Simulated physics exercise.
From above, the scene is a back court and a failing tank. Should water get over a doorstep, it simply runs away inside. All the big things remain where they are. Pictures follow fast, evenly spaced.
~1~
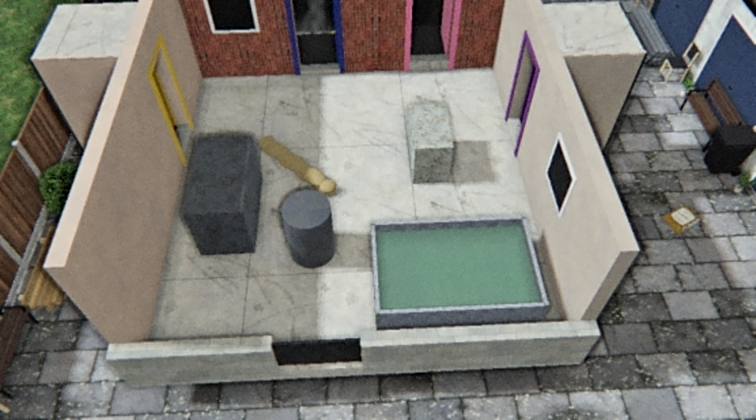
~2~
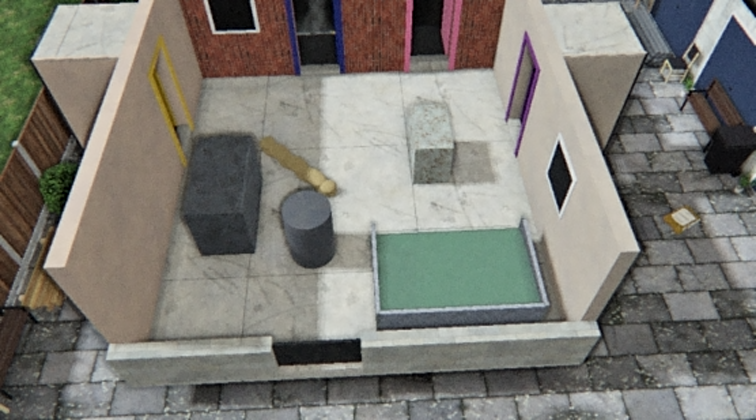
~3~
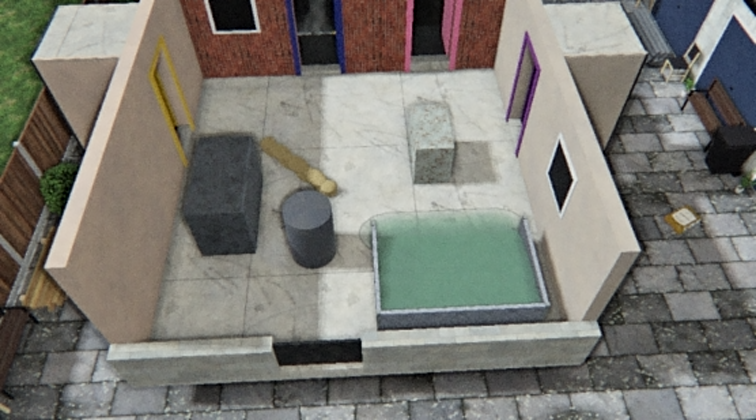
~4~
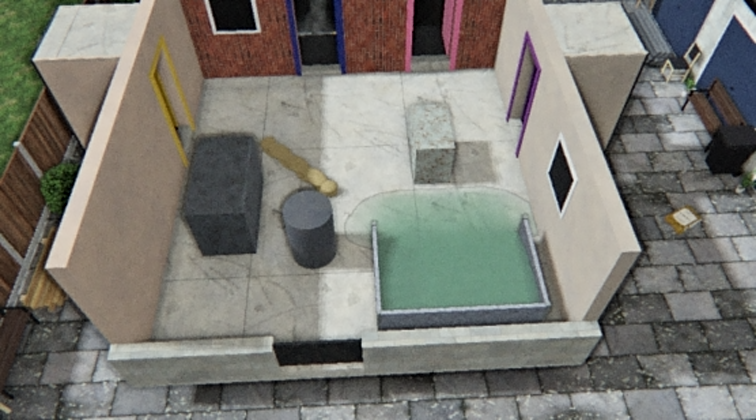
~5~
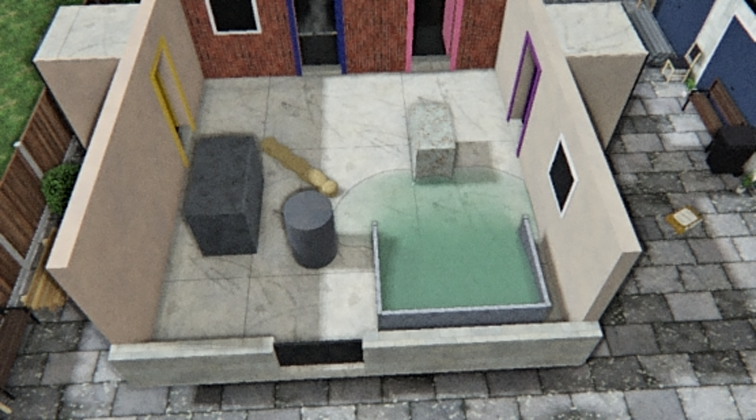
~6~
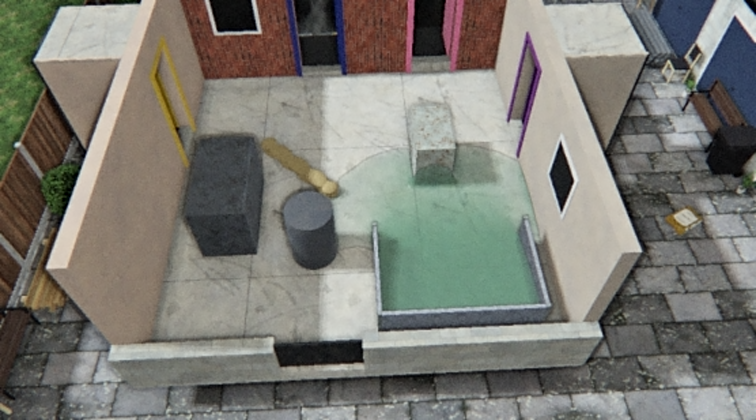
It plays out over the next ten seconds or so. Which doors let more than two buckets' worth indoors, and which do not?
The yellow door does not; the pink door does not; the blue door lets more through; the purple door lets more through.
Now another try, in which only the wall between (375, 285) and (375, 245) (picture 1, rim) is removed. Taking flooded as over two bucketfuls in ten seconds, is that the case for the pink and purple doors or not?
Note - pink door: Short of the mark, purple door: Short of the mark.
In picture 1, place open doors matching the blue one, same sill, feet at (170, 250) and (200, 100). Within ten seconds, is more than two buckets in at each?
Falls short, then goes past it.
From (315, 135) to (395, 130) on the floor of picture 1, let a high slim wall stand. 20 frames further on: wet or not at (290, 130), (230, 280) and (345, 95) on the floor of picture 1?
Taking the points in the order given, they are inundated, high and dry and inundated.
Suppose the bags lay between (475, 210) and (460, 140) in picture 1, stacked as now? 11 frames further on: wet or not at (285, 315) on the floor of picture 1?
At that place: Spared.
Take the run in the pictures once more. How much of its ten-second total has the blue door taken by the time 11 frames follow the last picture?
It comes to around 5 percent of the ten-second total.
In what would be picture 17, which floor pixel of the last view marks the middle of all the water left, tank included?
I'd point to (431, 190).
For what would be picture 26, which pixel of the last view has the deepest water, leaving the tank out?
Somewhere near (204, 85).
A moment on, water covers 40 % of the floor; the yellow door not reached, the pink door not reached, the blue door not reached, the purple door wet at the sill, nothing in.
Next, water covers 55 % of the floor; the yellow door not reached, the pink door wet at the sill, nothing in, the blue door under two buckets in, the purple door under two buckets in.
Then, water covers 65 % of the floor; the yellow door not reached, the pink door wet at the sill, nothing in, the blue door over two buckets in, the purple door over two buckets in.
Later, water covers 80 % of the floor; the yellow door wet at the sill, nothing in, the pink door wet at the sill, nothing in, the blue door over two buckets in, the purple door over two buckets in.
In the end, water covers 95 % of the floor; the yellow door wet at the sill, nothing in, the pink door wet at the sill, nothing in, the blue door over two buckets in, the purple door over two buckets in.
